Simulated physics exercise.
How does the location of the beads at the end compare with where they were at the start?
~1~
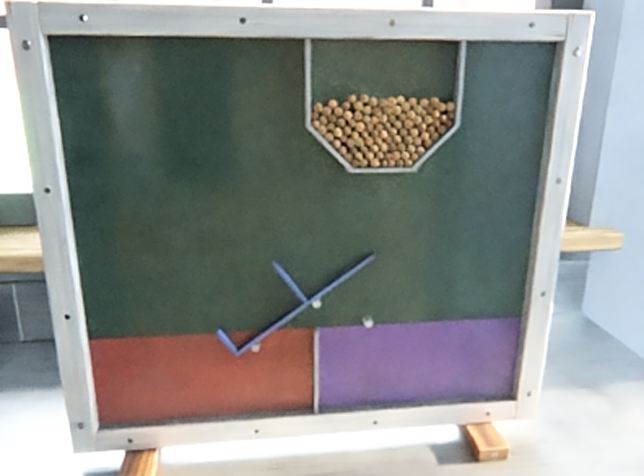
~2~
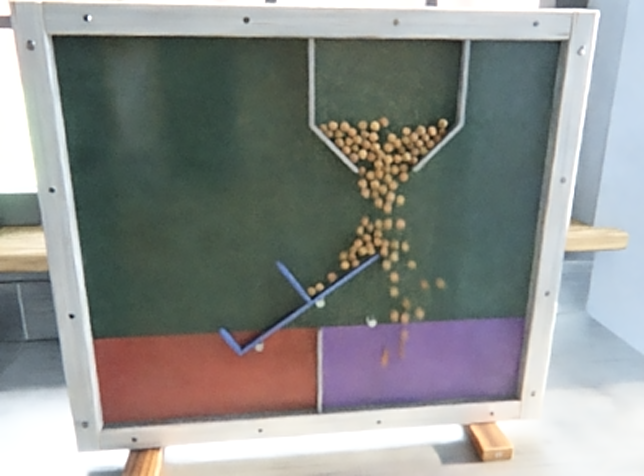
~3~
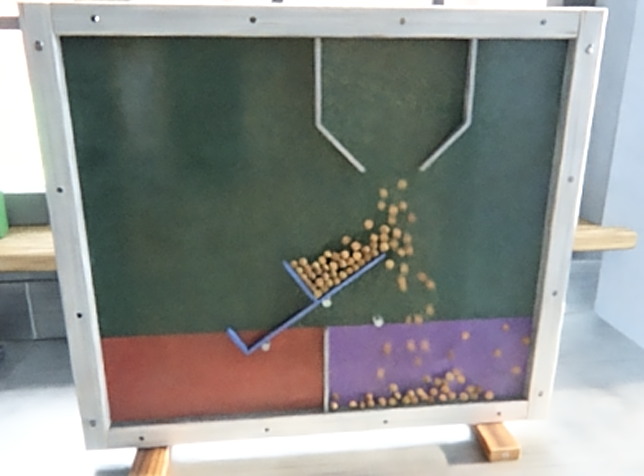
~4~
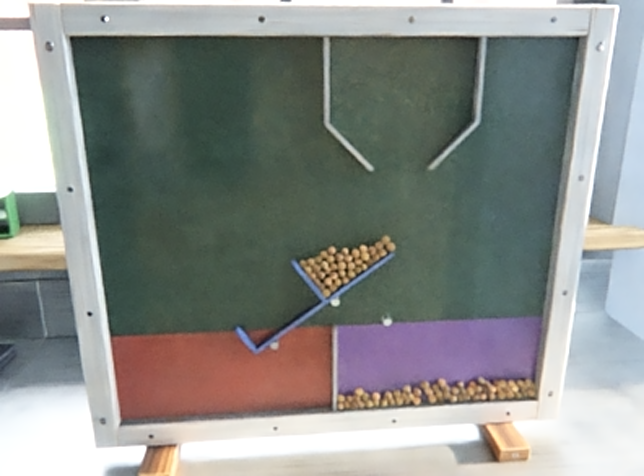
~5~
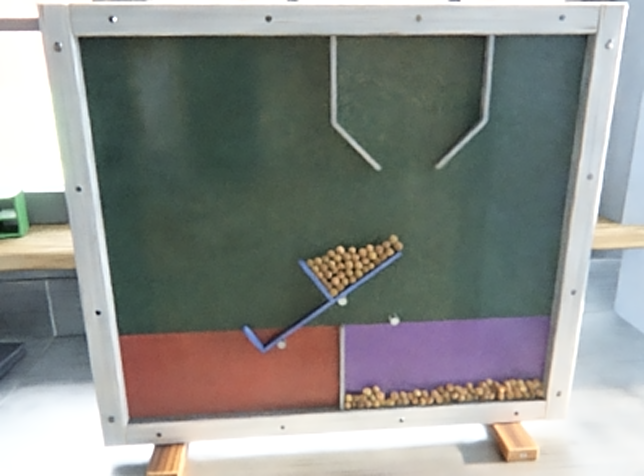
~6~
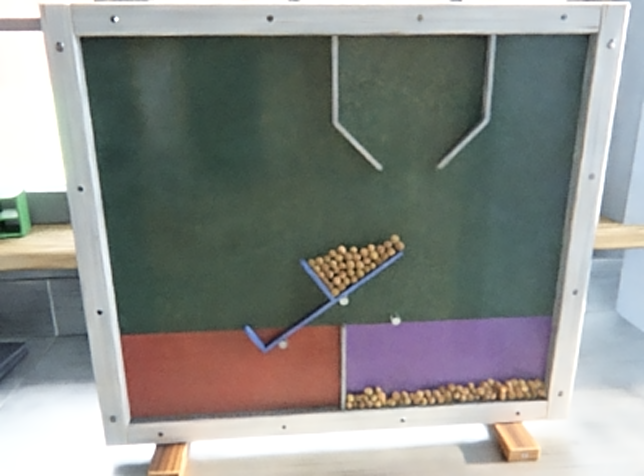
At the start the beads are all held in the hopper at the top. By the end they lie lower down, with most along the floor of the purple bin and the rest heaped on the tilted blue tray.
